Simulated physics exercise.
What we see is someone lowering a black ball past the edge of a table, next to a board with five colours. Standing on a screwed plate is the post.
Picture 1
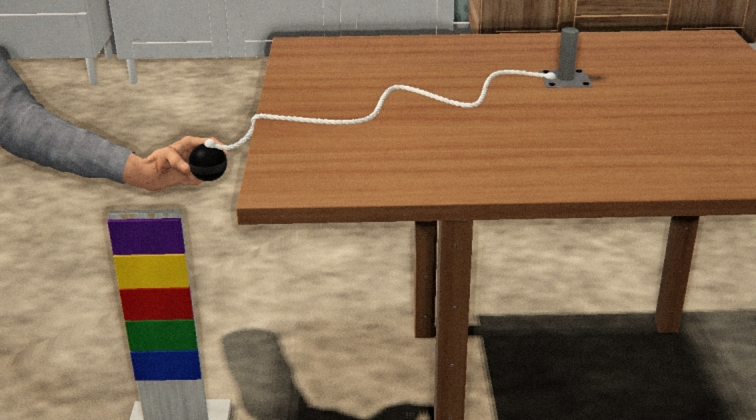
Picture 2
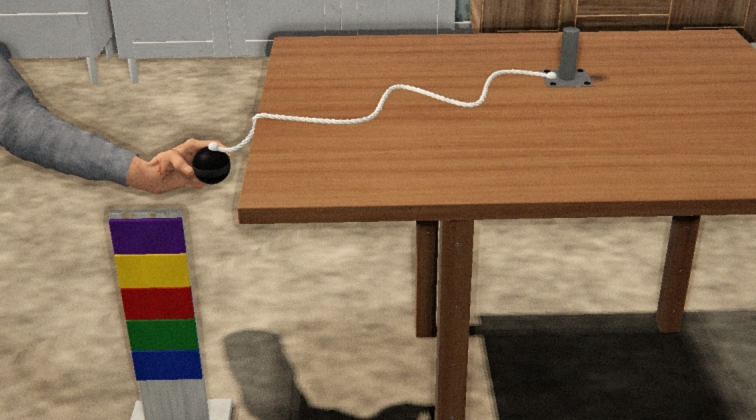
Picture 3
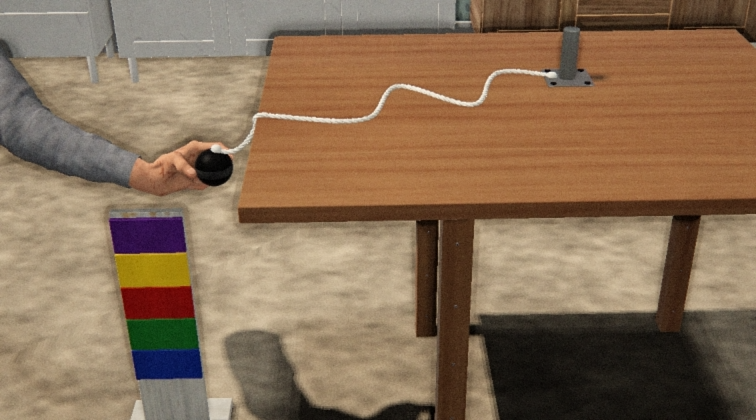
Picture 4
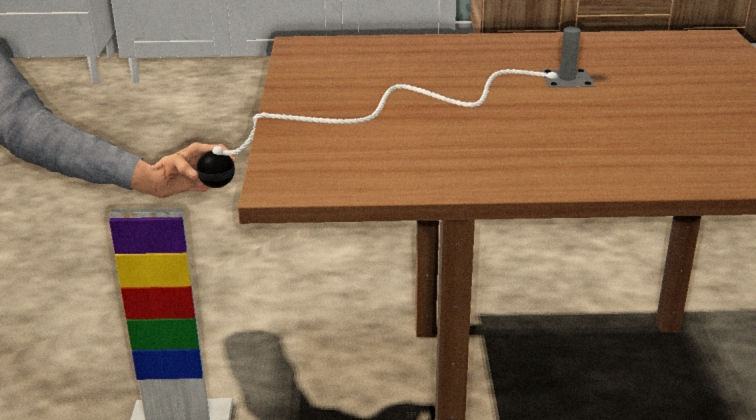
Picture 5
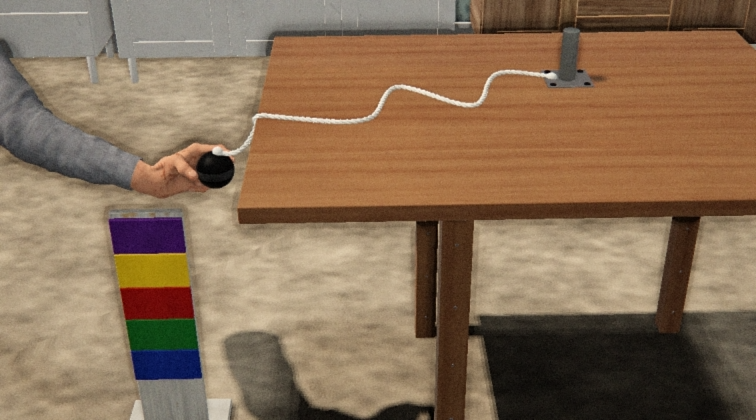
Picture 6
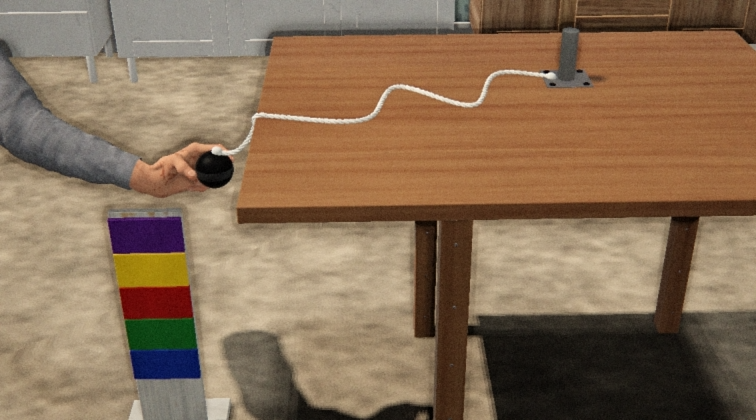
Hand holding a black ball tied by white cord to a post on a wooden table, shifting very slightly beside coloured bands.
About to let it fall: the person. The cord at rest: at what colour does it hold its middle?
The colour is red.
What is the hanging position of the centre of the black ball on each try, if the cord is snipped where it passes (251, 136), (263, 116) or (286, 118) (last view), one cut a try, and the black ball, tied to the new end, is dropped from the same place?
Close to (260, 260) first, close to (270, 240) next, and close to (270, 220) last.
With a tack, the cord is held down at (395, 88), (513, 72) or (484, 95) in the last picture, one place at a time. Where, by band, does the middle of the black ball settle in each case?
Try one: Purple. Try two: Red. Try three: Yellow.
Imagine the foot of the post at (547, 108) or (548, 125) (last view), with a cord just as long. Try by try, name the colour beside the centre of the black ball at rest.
Answer, in order: Green, green.
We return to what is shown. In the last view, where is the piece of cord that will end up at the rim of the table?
About (376, 113).
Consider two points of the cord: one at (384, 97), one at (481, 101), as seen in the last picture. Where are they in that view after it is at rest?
In that view they reach (296, 104) and (426, 91).
Soon after, ball near (232, 299); level with red.
Then, ball near (301, 283); level with red.
Further on, ball near (258, 293); level with red.
At rest, ball near (269, 293); level with red. At red.
